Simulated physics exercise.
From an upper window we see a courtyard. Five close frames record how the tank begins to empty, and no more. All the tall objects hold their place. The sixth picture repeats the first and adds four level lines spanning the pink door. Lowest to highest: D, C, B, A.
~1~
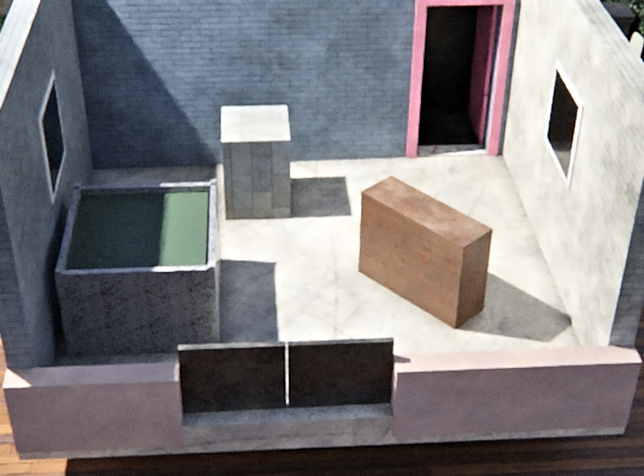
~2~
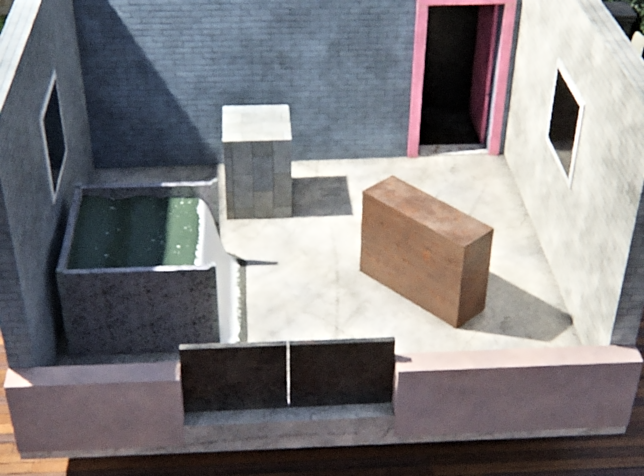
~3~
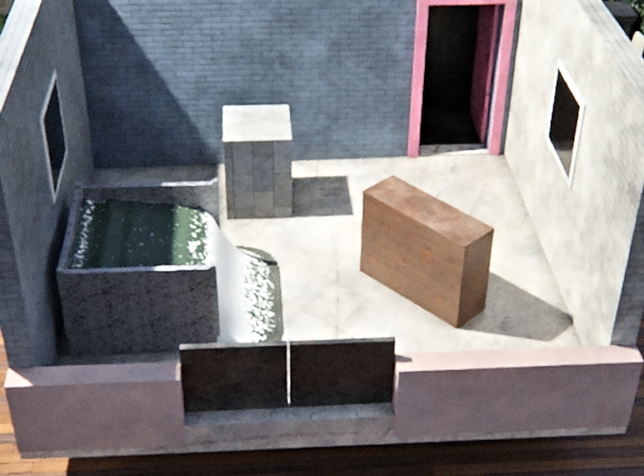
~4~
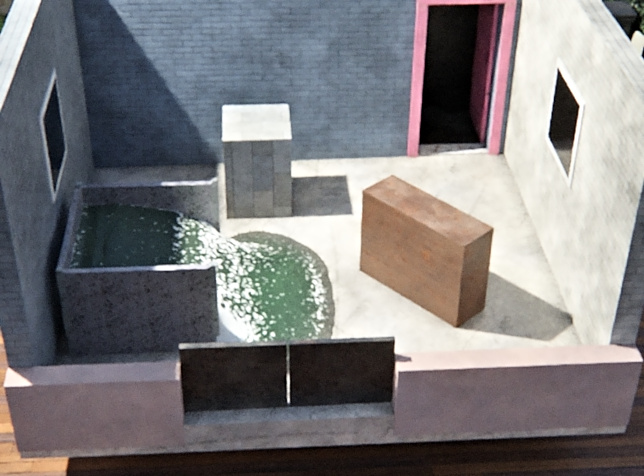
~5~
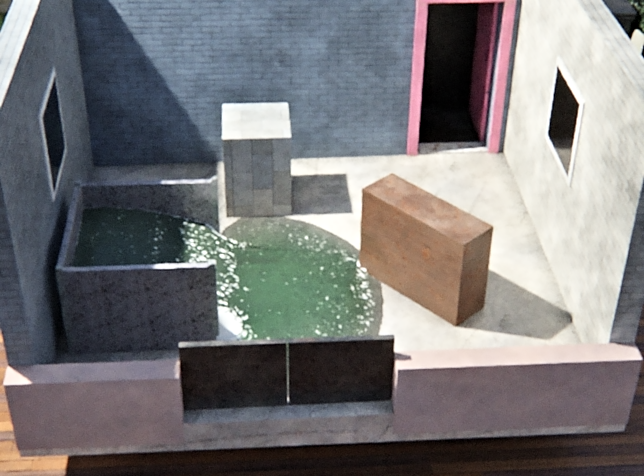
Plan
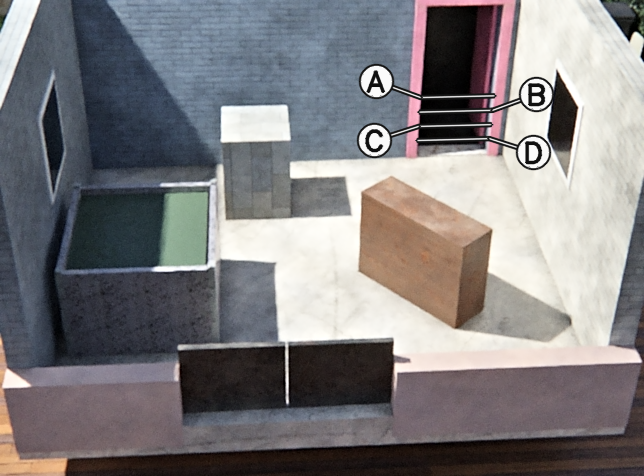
The video shows a walled courtyard with a gray block, a brown block and a tank of green water; the tank's right side opens, and water pours out, spreading rightward across the pale floor toward the brown block.
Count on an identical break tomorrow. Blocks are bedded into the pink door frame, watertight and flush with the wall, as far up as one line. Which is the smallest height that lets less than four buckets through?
D.
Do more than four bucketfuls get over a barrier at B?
No.
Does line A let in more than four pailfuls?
No, not at all.
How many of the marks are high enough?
All of the four.
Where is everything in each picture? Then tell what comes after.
The first picture shows water in the tank at rest, its middle at (141, 232); foot of the pink doorway at (452, 156); shut gate at (287, 354).
In the second picture, 2 % of the ground under water, visible out to (239, 335).
In the third picture, 6 % of the ground under water, visible out to (244, 252).
In the fourth picture, 12 % of the ground under water, visible out to (276, 239).
In the fifth picture, 20 % of the ground under water, visible out to (376, 316).
In white, A at (457, 96); B at (456, 111); C at (454, 125); D at (453, 139); from the bottom up D, C, B, A.
Choosing A, nothing gets over.
Choosing B, nothing gets over.
Choosing C, nothing gets over.
Choosing D, a bucket or two gets in.
